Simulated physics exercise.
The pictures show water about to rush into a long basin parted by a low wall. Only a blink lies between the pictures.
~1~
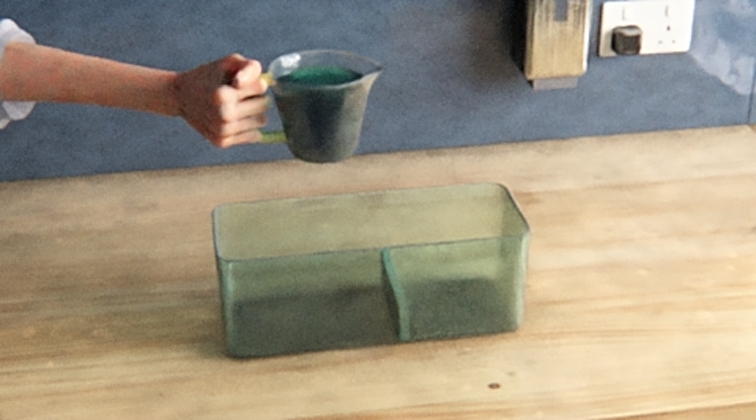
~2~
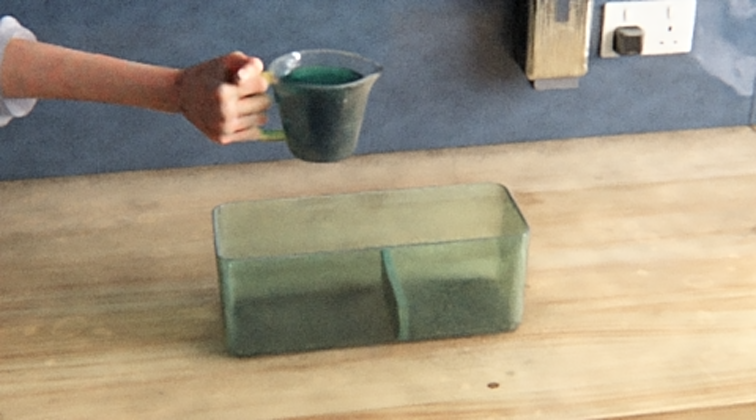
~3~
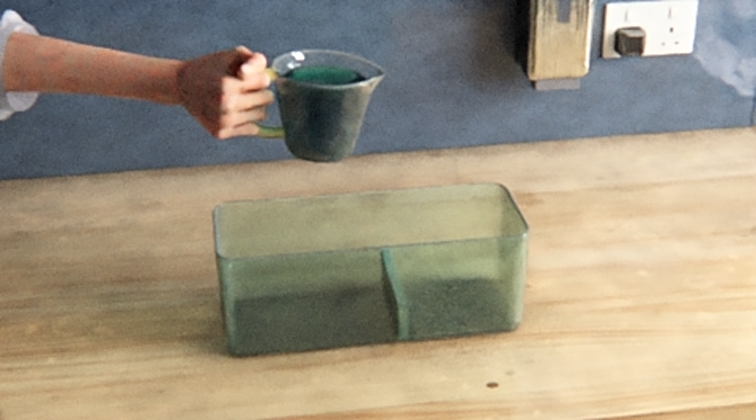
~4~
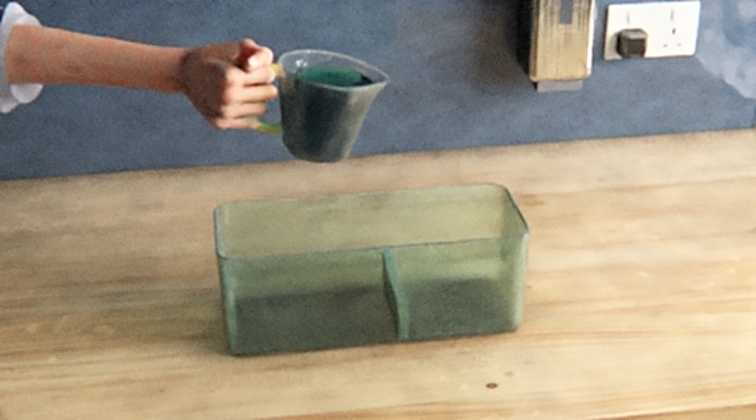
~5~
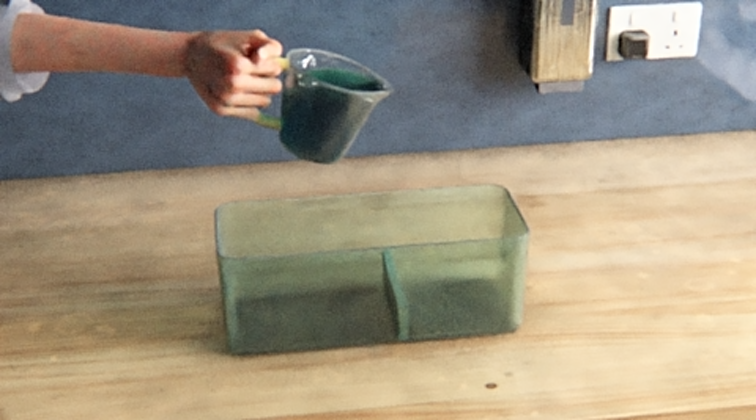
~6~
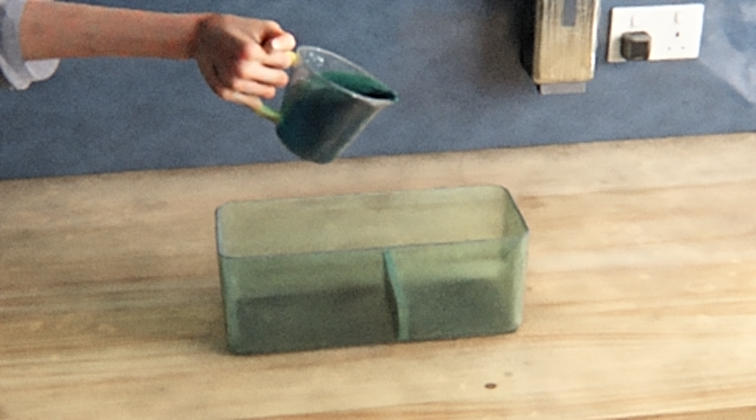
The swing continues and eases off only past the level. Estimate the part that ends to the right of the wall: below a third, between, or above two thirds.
The share right of the wall is above two thirds.
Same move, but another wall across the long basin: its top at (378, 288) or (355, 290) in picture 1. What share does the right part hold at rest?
Roughly 95 per cent, and 95 per cent.
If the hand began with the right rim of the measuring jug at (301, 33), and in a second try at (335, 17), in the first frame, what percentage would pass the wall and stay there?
About 10 and 75 per cent.
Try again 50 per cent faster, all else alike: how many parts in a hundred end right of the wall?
Close to 90 per cent.
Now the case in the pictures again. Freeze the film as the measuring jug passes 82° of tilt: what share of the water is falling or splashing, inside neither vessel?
Close to 30 per cent.
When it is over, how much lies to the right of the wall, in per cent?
Some 95 per cent.
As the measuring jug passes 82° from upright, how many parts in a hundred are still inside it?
Some 45 per cent.
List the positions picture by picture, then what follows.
Tilt 0°; pouring edge (383, 66); surface from (274, 84) to (367, 76); the long basin's rim runs from (215, 234) to (518, 209); the wall's top is at (394, 280), in the first frame.
Tilt 1°; pouring edge (384, 67); surface from (274, 82) to (368, 77), in the second frame.
Tilt 5°; pouring edge (386, 71); surface from (277, 81) to (369, 79), in the third frame.
Tilt 11°; pouring edge (390, 79); surface from (281, 81) to (375, 80), in the fourth frame.
Tilt 19°; pouring edge (394, 88); surface from (285, 85) to (385, 83), in the fifth frame.
Tilt 28°; pouring edge (396, 100); surface from (288, 89) to (387, 91); 2 per cent is over the edge, in the sixth frame.
A moment on, the measuring jug is tipped on its side and 47 per cent is still to pour, 0 is left of the wall and 24 right of it.
Next, the measuring jug is tipped on its side and 7 per cent is still to pour, 2 is left of the wall and 79 right of it.
Then the measuring jug is tipped on its side and 0 per cent is still to pour, 4 is left of the wall and 94 right of it.
Later the measuring jug is tipped on its side and 0 per cent is still to pour, 4 is left of the wall and 95 right of it.
In the end 4 per cent lies left of the wall, 95 right of it and 1 outside.
